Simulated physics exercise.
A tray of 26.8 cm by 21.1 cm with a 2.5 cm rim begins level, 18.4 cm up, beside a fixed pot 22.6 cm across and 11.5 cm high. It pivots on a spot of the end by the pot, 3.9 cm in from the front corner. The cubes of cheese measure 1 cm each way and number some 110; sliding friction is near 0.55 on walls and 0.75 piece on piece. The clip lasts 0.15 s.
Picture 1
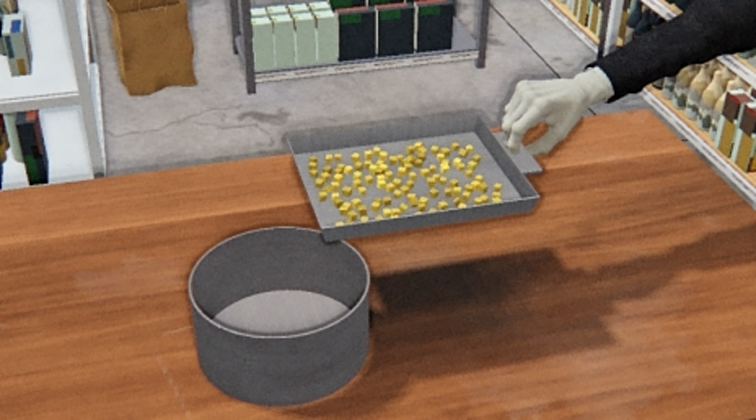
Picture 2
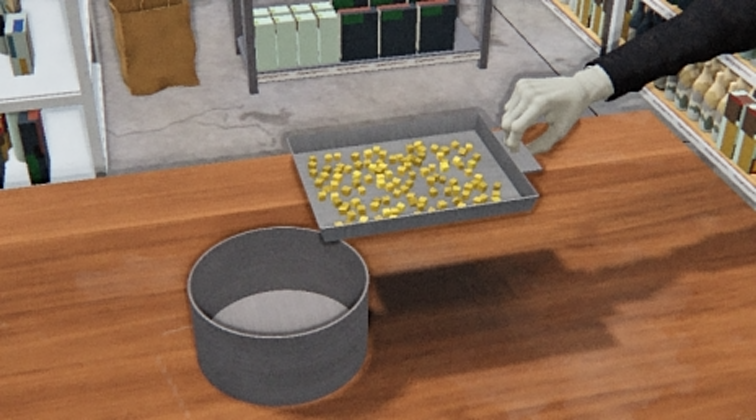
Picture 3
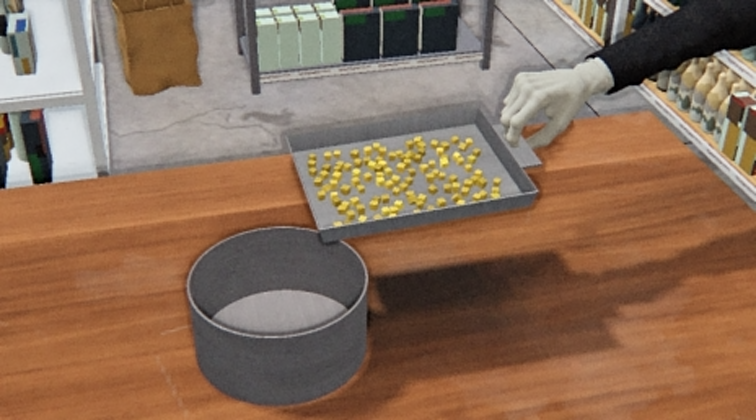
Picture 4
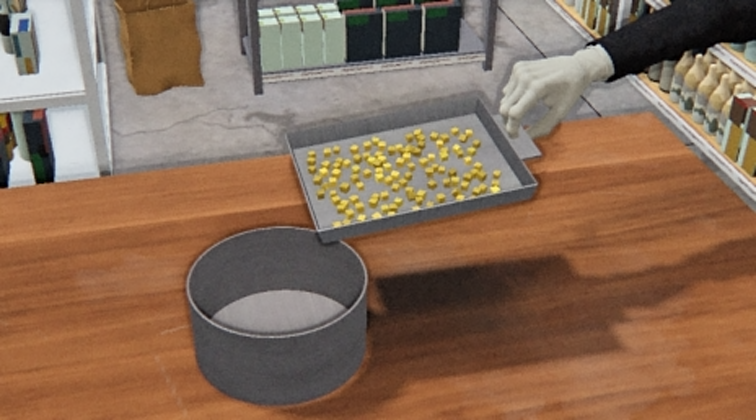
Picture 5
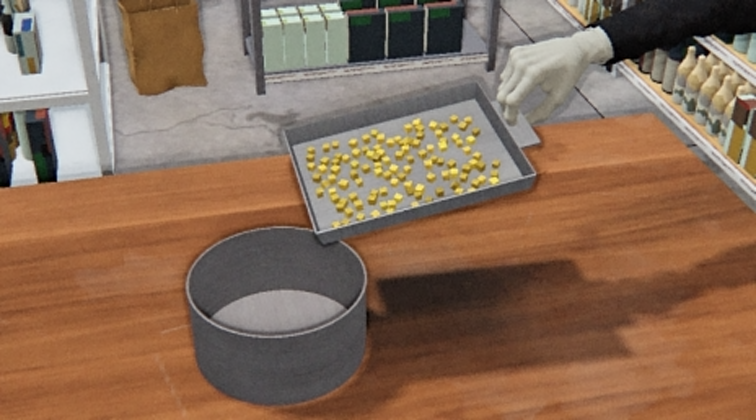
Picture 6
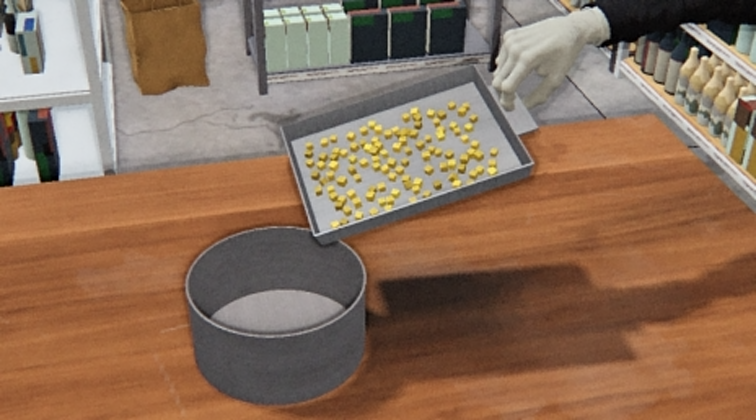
A grey rectangular tray scattered with small yellow cubes of cheese is held above a wooden counter in a shop-like room, seen from above at an angle. A round dark grey pot stands at the lower left, with stocked shelves and a brown sack behind. A pale hand in a black sleeve raises the tray's right end, slowly, then more steeply, tilting it down toward its left front corner.
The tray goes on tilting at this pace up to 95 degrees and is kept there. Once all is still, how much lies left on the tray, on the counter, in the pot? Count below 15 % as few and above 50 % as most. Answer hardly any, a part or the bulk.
Tray hardly any, counter hardly any, pot the bulk.
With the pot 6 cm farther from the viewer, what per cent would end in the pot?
In that case some 60 per cent.
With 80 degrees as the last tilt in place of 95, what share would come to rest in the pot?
Then about 90 per cent.
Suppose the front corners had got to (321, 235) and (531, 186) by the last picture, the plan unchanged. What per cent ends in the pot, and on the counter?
Pot 50, counter 45.
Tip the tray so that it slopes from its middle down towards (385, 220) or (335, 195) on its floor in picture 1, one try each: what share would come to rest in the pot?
About 65 and 80 per cent.
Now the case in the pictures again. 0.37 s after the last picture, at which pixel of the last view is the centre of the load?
Near (313, 202).
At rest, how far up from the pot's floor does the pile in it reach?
Roughly 2.0 cm.
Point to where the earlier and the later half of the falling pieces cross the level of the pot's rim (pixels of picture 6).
At about (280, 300), then at (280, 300).
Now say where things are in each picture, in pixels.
In the first picture, tray tilt 0 degrees, front corners at (326, 224) and (533, 195); middle of the pieces at (397, 184); pot at (280, 278).
In the second picture, tray tilt 1 degrees, front corners at (325, 225) and (532, 194); middle of the pieces at (396, 183).
In the third picture, tray tilt 3 degrees, front corners at (323, 226) and (532, 190); middle of the pieces at (396, 180).
In the fourth picture, tray tilt 6 degrees, front corners at (322, 227) and (531, 182), lowest corner left front; middle of the pieces at (395, 176).
In the fifth picture, tray tilt 11 degrees, front corners at (320, 229) and (530, 173), lowest corner left front; middle of the pieces at (394, 170).
In the sixth picture, tray tilt 16 degrees, front corners at (318, 231) and (527, 162), lowest corner left front; middle of the pieces at (392, 163); pot at (276, 277).
Then, 0.22 s after the last picture, tilt 56 degrees; the tray holds 100 %, the pot 0 %.
Then, 0.37 s after the last picture, tilt 83 degrees; the tray holds 100 %, the pot 0 %.
Then, 0.65 s after the last picture, tilt 95 degrees; the tray holds 5 %, the pot 90 %.
In the end, tray 0 %, counter 0 %, pot 100 %.
